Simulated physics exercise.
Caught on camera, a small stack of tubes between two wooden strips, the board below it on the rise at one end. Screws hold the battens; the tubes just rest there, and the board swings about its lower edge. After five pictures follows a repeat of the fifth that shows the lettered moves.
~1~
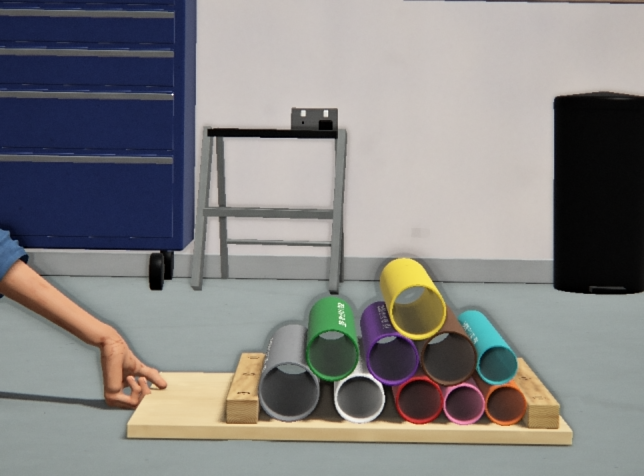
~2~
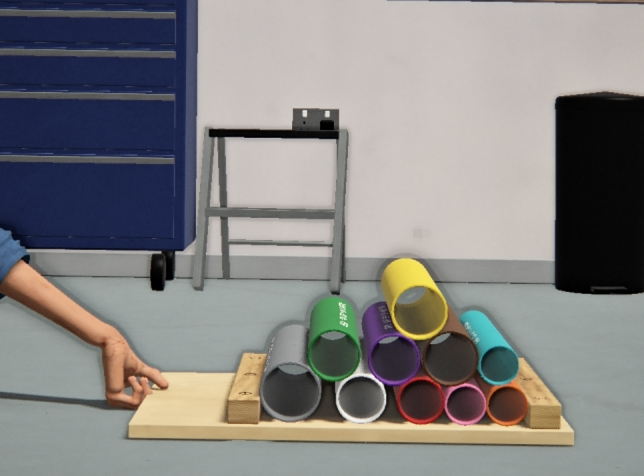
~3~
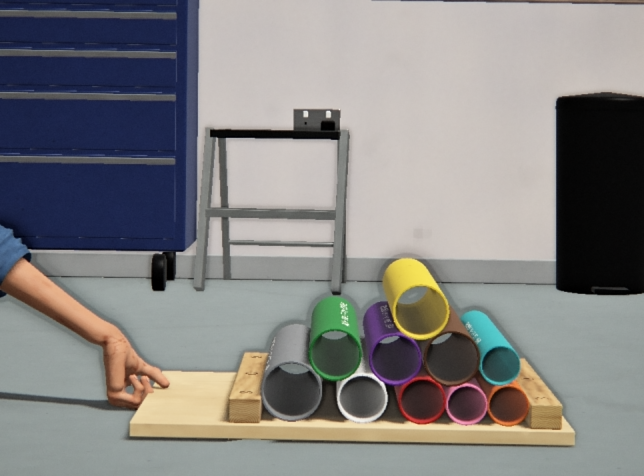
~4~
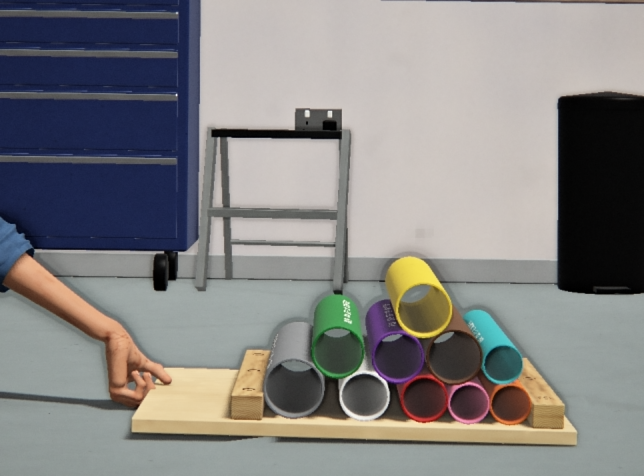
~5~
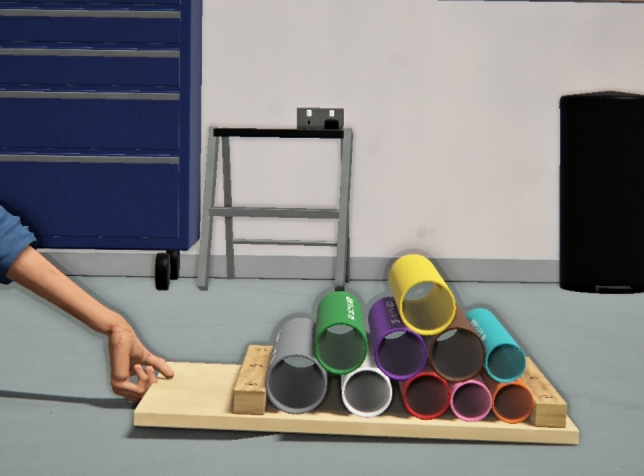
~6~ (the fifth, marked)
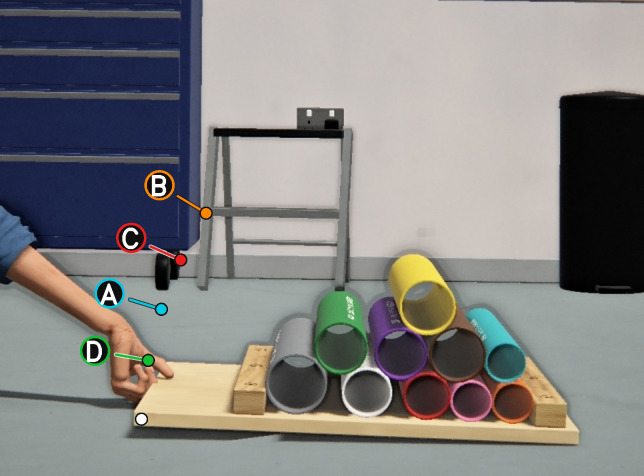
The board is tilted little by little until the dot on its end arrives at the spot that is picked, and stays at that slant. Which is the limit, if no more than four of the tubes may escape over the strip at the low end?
At most to A.
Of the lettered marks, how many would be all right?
Two of the four.
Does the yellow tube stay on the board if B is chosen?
No.
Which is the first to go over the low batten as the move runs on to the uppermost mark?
First is the turquoise one.
On the marked copy, A at (162, 309); B at (206, 213); C at (181, 260); D at (149, 360); the white dot at (142, 419).
Taking A. A third of the way, board at 14°.
Two thirds of the way, board at 16°.
When it is over, board at 16°, three over the low batten (brown, turquoise, yellow).
As for the rest, B five over the low batten; C five over the low batten; D none over the low batten.
